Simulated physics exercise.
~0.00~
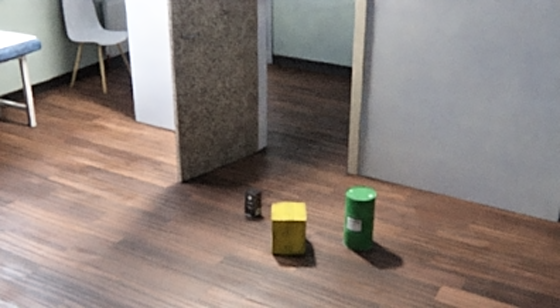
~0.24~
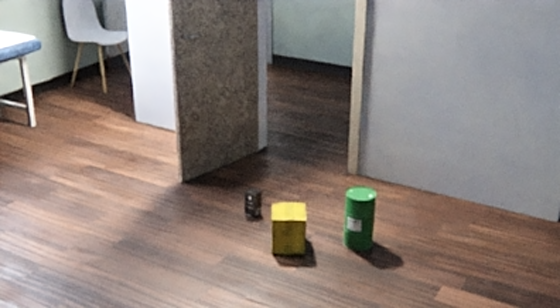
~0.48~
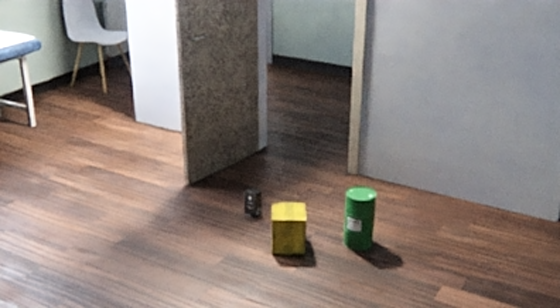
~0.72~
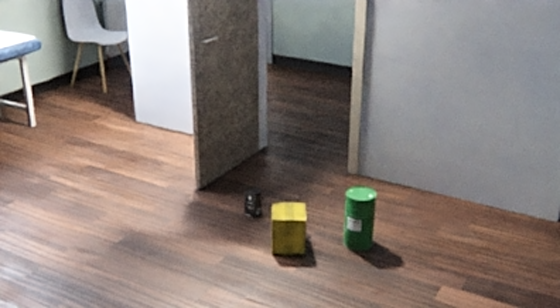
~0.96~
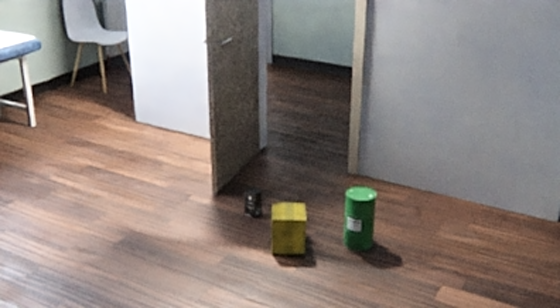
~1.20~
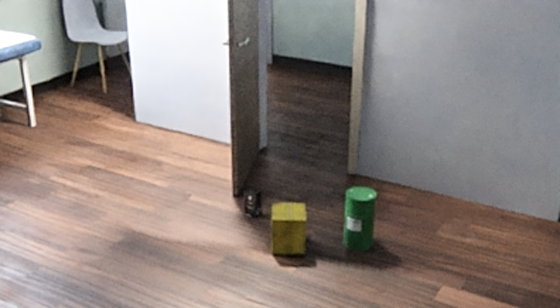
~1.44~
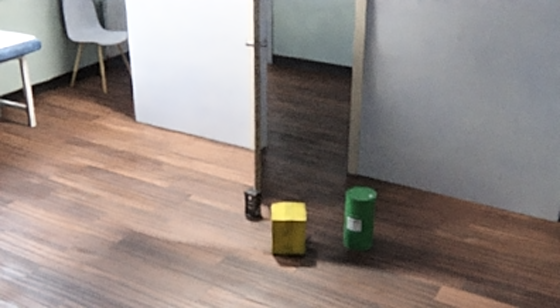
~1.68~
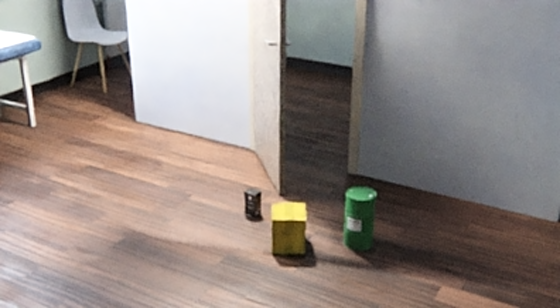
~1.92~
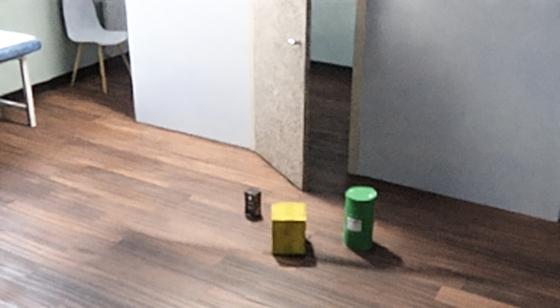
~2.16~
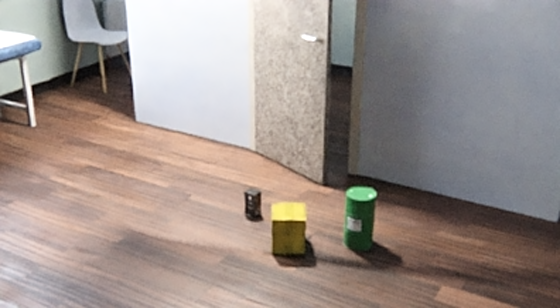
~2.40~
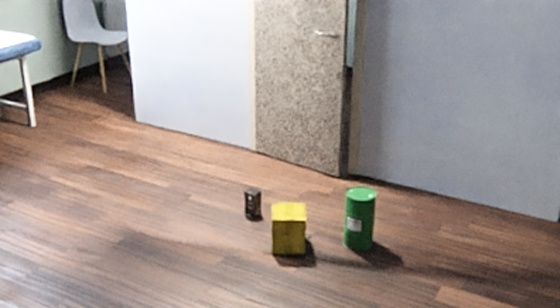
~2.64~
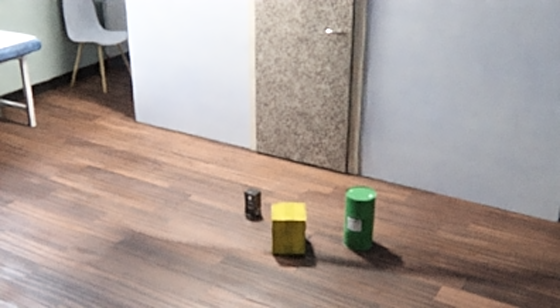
A speckled door swings steadily shut behind a black carton, yellow parcel and green canister.
